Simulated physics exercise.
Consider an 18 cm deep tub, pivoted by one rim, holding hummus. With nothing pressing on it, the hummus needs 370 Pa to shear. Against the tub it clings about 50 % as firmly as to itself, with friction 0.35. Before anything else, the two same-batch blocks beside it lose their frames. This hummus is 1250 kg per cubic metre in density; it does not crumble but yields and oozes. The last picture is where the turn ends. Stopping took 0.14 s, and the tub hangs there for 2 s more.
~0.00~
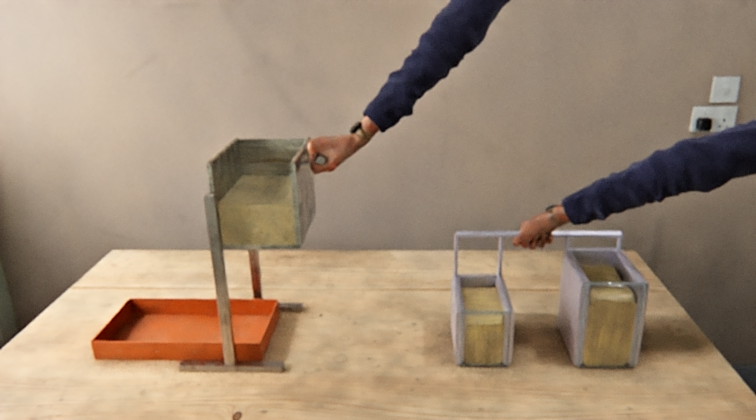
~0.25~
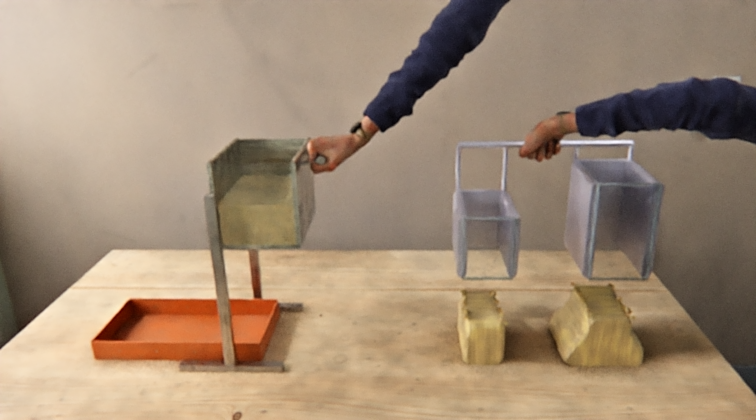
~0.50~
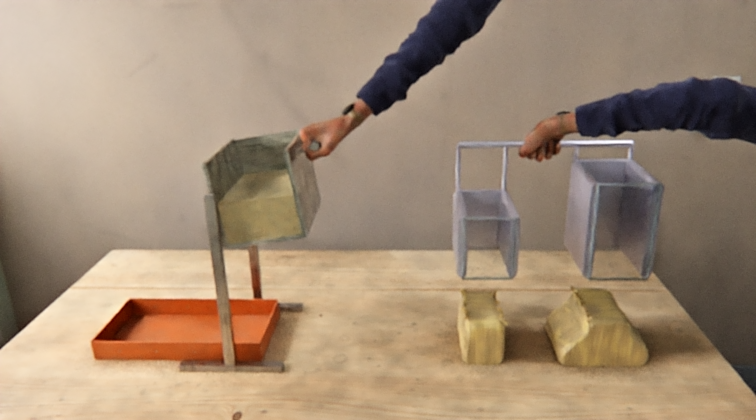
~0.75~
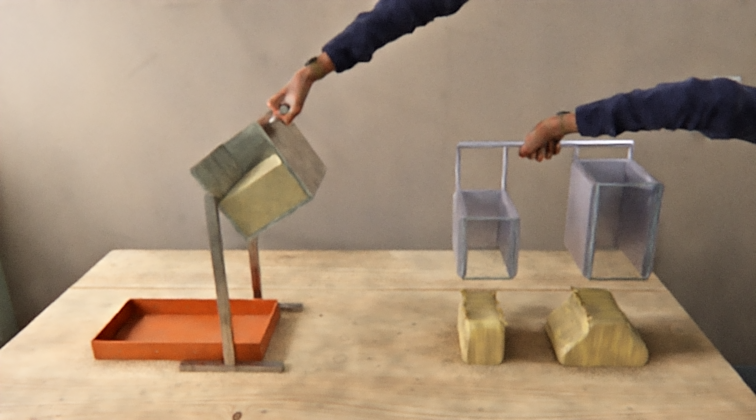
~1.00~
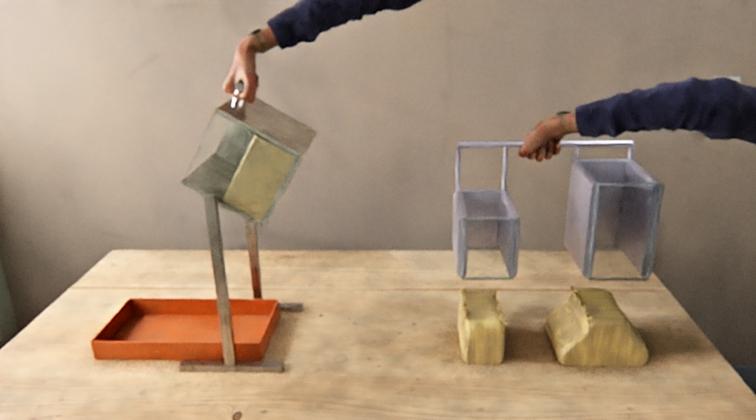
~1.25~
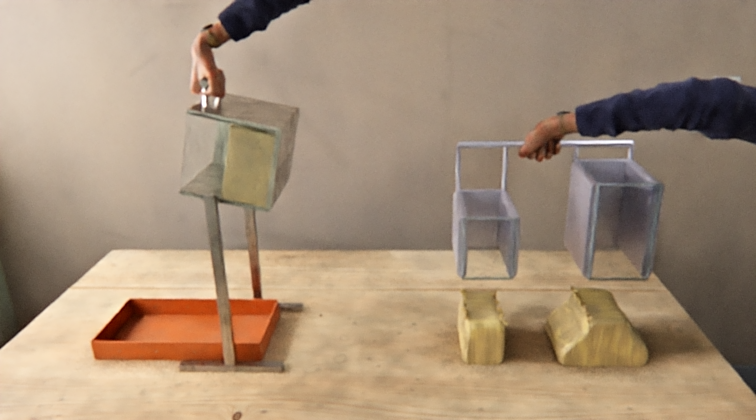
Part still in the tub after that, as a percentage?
Close to 100 %.
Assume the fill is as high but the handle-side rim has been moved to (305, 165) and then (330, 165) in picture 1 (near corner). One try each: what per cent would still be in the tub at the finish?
Roughly 100 %, then 100 %.
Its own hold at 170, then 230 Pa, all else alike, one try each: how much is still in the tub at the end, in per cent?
100 in a hundred, followed by 100 in a hundred.
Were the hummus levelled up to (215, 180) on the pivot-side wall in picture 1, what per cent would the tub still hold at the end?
I'd put it close to 100 in a hundred.
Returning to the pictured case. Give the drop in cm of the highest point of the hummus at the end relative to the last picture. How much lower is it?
The top ends up some 2 cm below its level in the last picture.
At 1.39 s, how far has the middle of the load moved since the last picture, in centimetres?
It has gone close to 1 cm.
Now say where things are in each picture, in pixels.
In the first frame, handle-side rim at (290, 164), tilt 0 degrees; highest point of the hummus at (272, 204); test blocks 11 cm, 18 cm high (left to right).
In the second frame, handle-side rim at (290, 164), tilt 0 degrees; highest point of the hummus at (272, 204); test blocks 11 cm, 13 cm high (left to right).
In the third frame, handle-side rim at (283, 153), tilt 8 degrees; highest point of the hummus at (288, 194); test blocks 11 cm, 12 cm high (left to right).
In the fourth frame, handle-side rim at (254, 126), tilt 33 degrees; highest point of the hummus at (278, 164); test blocks 11 cm, 12 cm high (left to right).
In the fifth frame, handle-side rim at (216, 113), tilt 59 degrees; highest point of the hummus at (257, 137); test blocks 11 cm, 12 cm high (left to right).
In the sixth frame, handle-side rim at (187, 114), tilt 77 degrees; highest point of the hummus at (233, 127); test blocks 11 cm, 12 cm high (left to right).
By 1.39 s, the tub is at 77 degrees and holds 100 %.
By 1.56 s, the tub is at 77 degrees and holds 100 %.
By 1.73 s, the tub is at 77 degrees and holds 100 %.
By 1.90 s, the tub is at 77 degrees and holds 100 %.
By 3.25 s, at the end, the tub is at 77 degrees and holds 100 %.
